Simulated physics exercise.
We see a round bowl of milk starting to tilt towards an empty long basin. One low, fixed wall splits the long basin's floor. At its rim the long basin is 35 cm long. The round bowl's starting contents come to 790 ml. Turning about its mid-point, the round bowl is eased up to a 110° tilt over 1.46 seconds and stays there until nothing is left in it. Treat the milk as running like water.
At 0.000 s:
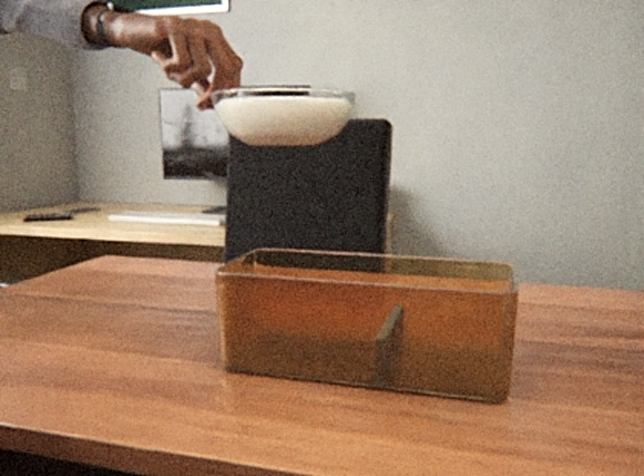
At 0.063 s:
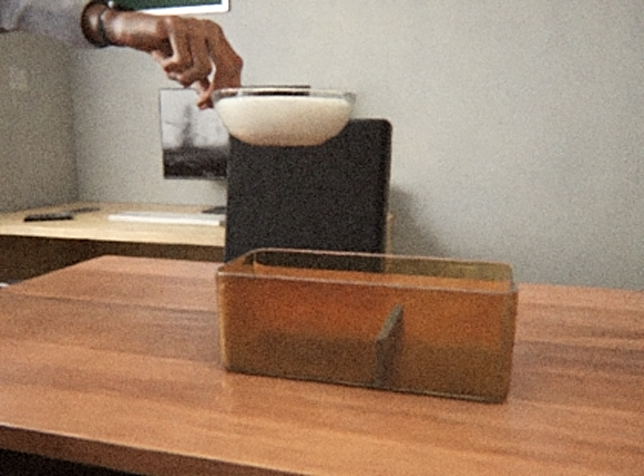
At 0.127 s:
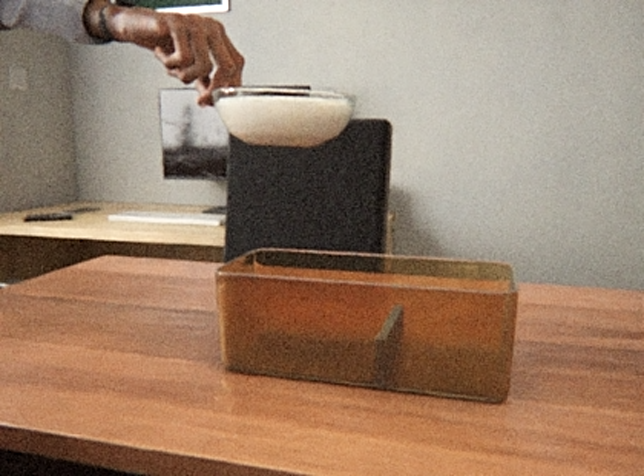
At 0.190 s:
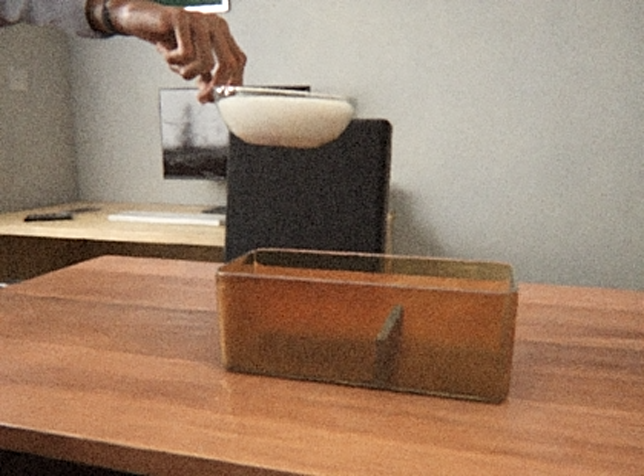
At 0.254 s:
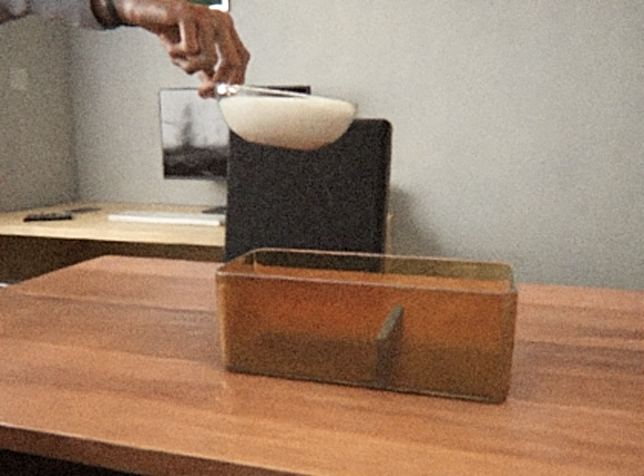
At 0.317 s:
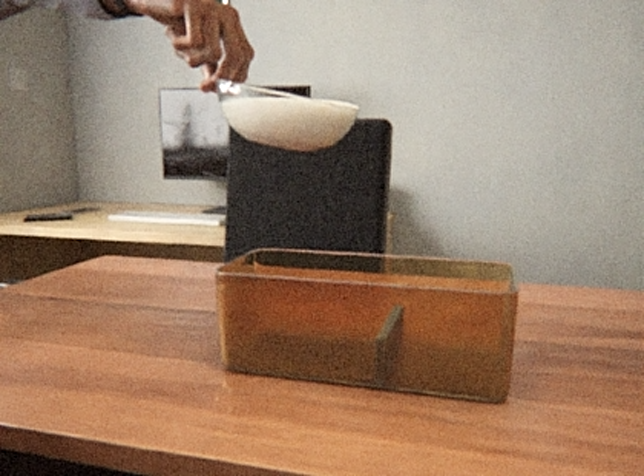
Above a wooden table, a hand held a clear round bowl of milk over a long, low, see-through amber basin with a short divider, then slowly tilted the bowl slightly down to the right.
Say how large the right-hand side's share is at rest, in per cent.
Its share is roughly 74 per cent.
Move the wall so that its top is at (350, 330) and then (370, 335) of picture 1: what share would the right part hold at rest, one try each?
Respectively close to 90 and 75 %.
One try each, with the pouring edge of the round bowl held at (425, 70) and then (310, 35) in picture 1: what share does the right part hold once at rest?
80 then 35 %.
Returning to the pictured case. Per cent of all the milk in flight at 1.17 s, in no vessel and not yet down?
I'd put it at about 2 per cent of the liquid.
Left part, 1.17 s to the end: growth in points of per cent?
Close to 2% of the whole.
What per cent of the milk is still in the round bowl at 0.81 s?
24 %.
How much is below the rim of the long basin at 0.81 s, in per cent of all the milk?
About 38%.
After 0.81 s the tilt is 64° and 24 per cent is still to pour, 4 is left of the wall and 34 right of it.
After 1.17 s the tilt is 100° and 0 per cent is still to pour, 23 is left of the wall and 74 right of it.
After 1.55 s the tilt is 110° and 0 per cent is still to pour, 25 is left of the wall and 74 right of it.
After 1.96 s the tilt is 110° and 0 per cent is still to pour, 25 is left of the wall and 74 right of it.
In the end 25 per cent lies left of the wall, 74 right of it and 1 outside.
